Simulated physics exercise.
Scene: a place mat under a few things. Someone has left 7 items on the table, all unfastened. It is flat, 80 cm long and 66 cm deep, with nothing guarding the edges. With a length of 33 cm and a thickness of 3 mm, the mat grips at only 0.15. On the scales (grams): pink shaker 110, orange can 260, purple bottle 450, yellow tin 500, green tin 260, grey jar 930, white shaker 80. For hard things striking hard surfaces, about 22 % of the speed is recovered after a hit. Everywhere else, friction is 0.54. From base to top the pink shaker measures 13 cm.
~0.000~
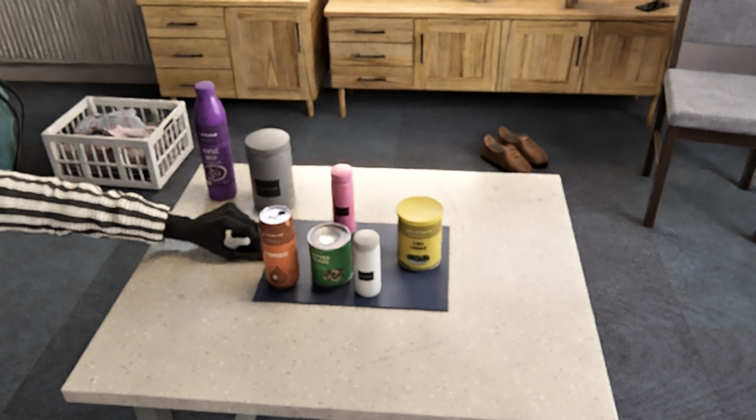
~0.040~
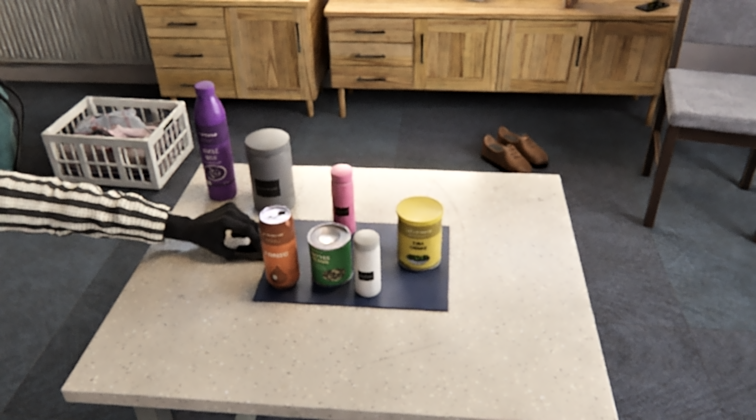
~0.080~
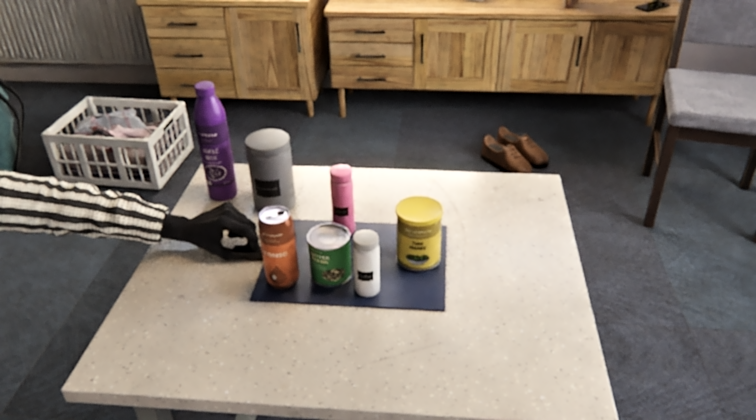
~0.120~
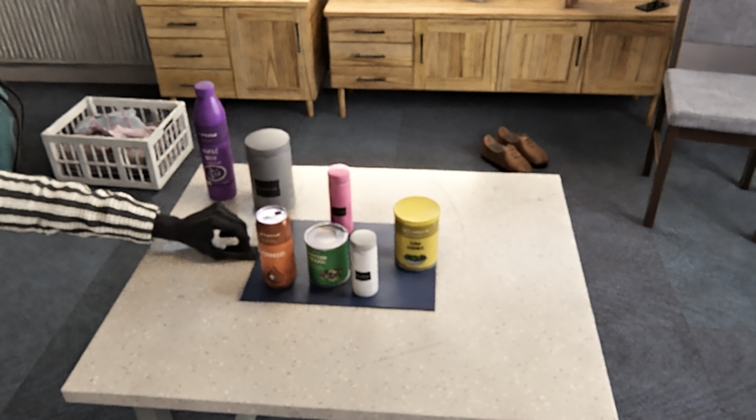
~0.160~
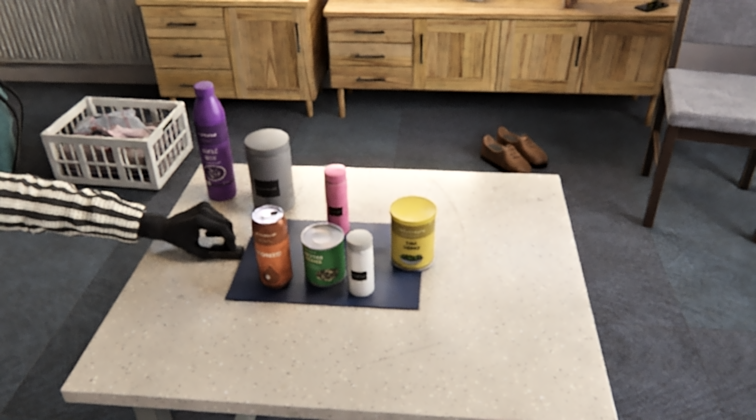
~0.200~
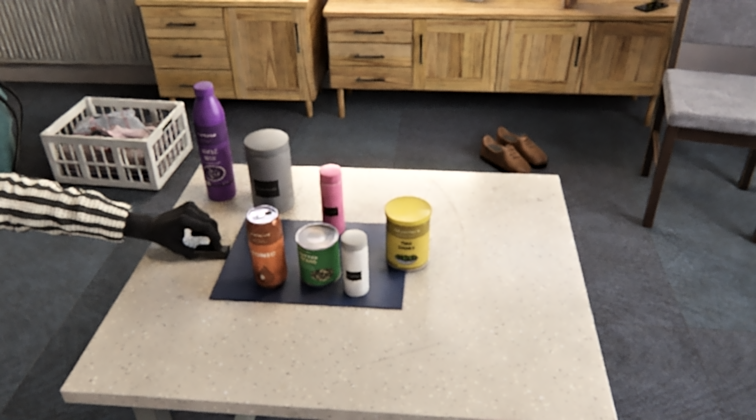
A dark blue place mat slides a short way left across the table as a black-gloved hand pulls its edge, carrying the orange can, green tin, white shaker, pink shaker and yellow tin, while the purple bottle and grey jar stay put.
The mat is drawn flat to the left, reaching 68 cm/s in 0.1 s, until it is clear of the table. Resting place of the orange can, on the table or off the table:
Result: Off.
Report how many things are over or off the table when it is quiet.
It comes to 4.
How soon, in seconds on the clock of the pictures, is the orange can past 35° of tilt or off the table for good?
0.7 s or so.
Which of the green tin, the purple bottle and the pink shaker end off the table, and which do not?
The green tin ends off the table; the purple bottle is still on the table; the pink shaker finishes off the table.
By 0.50 s, mat out by 28 cm; orange can 16 cm from its spot near (187, 245); white shaker 16 cm from its spot; pink shaker 16 cm from its spot.
By 0.70 s, mat out by 41 cm; orange can now off the table; white shaker 29 cm from its spot; green tin 29 cm from its spot.
By 1.00 s, mat out by 62 cm; pink shaker, green tin and white shaker now off the table; yellow tin 4 cm from its spot.
By 1.20 s, mat out by 72 cm; yellow tin 4 cm from its spot.
When it is over (1.9 s), off the table, pink shaker, orange can, green tin and white shaker; the other 3 within 6 cm of the start.
